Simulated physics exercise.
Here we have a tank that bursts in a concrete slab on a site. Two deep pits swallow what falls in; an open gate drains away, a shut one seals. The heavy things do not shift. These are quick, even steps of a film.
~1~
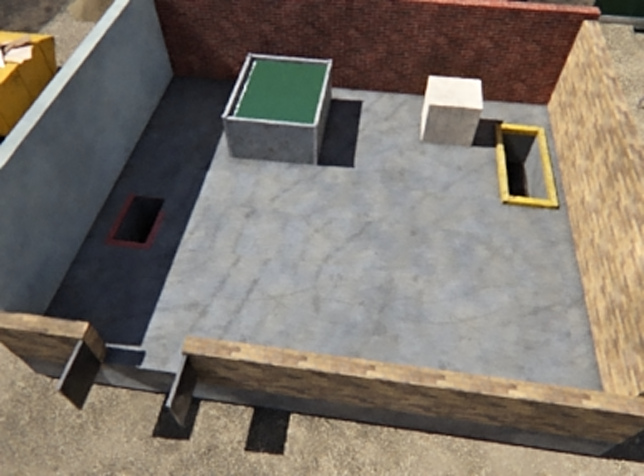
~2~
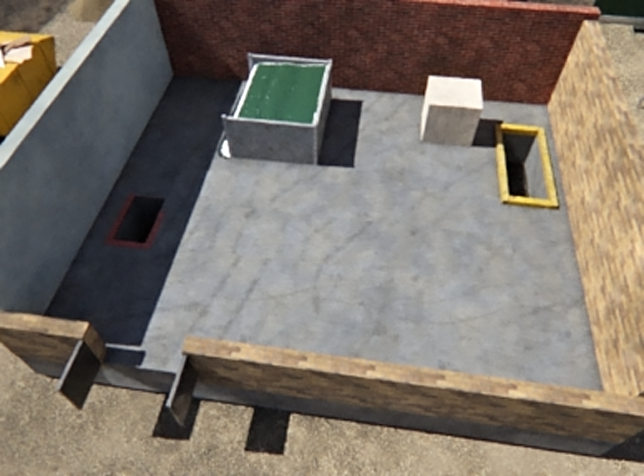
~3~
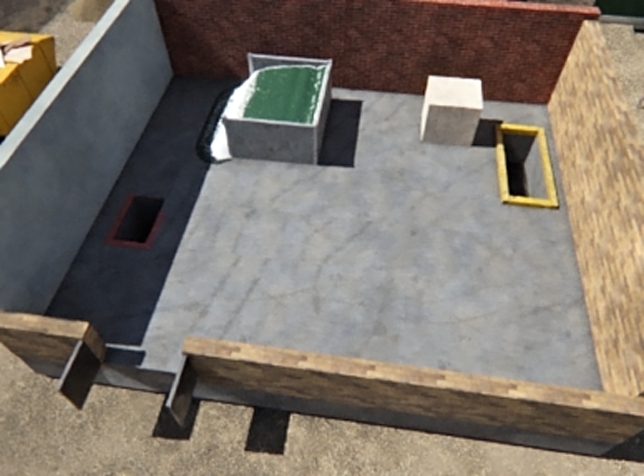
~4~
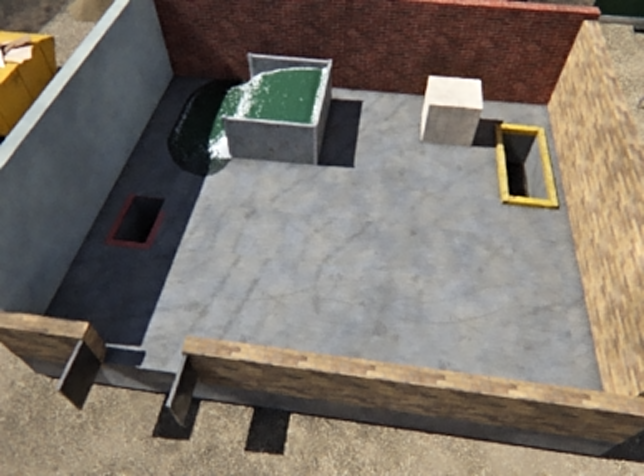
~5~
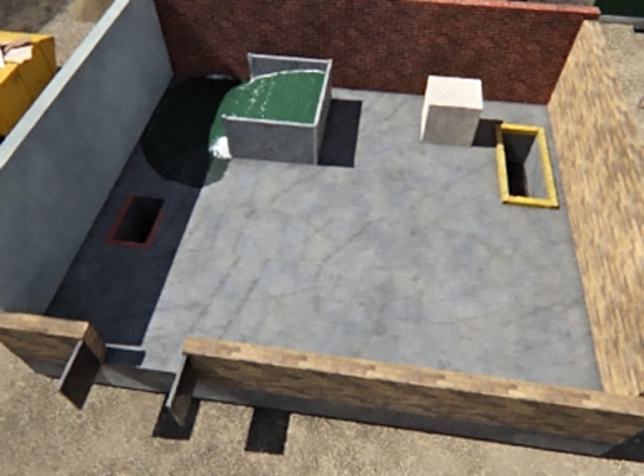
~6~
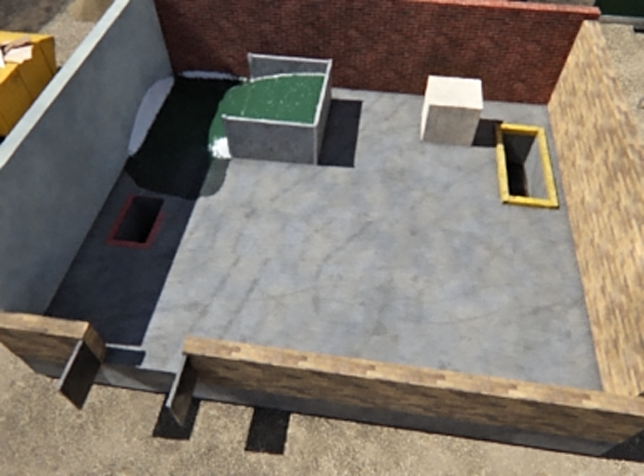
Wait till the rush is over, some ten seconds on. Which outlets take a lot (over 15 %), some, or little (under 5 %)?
The gate takes from 5 to 15 %; the yellow pit takes less than 5 %; the red pit takes more than 15 %.
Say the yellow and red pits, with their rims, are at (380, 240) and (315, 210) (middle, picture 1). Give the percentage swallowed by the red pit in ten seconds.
Roughly, in per cent: Red 2.
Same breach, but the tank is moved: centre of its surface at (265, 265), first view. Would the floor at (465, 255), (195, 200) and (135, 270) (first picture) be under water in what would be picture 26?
One after the other: Dry, under water, flooded.
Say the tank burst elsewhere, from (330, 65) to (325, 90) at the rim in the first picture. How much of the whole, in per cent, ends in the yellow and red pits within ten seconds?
Roughly, in per cent: Yellow 15, red 0.
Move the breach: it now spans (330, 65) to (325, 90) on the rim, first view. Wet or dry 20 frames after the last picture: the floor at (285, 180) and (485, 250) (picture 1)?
One after the other: Clear, covered.
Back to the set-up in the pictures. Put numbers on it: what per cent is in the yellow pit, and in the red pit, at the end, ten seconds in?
Near 0 and 36 in a hundred.
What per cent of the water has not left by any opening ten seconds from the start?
Some 54 per cent.
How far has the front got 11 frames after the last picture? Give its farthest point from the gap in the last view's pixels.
I would point to (33, 337).
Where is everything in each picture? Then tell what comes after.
Still water in the water tank at (280, 91), in the first frame.
The front is at a hidden place, out from the gap at (244, 112), in the second frame.
Water pours out at (244, 113) and has run to a hidden place, in the third frame.
The front is at (224, 79), out from the gap at (244, 115), in the fourth frame.
Water pours out at (244, 115) and has run to (145, 145), in the fifth frame.
The front is at (126, 165), out from the gap at (244, 116), in the sixth frame.
A moment on, water covers 15 % of the floor; the gate 0 %, the yellow pit 0 %, the red pit 1 %.
Next, water covers 20 % of the floor; the gate 0 %, the yellow pit 0 %, the red pit 6 %.
Then, water covers 35 % of the floor; the gate 1 %, the yellow pit 0 %, the red pit 17 %.
Later, water covers 50 % of the floor; the gate 4 %, the yellow pit 0 %, the red pit 27 %.
In the end, water covers 70 % of the floor; the gate 9 %, the yellow pit 0 %, the red pit 37 %.
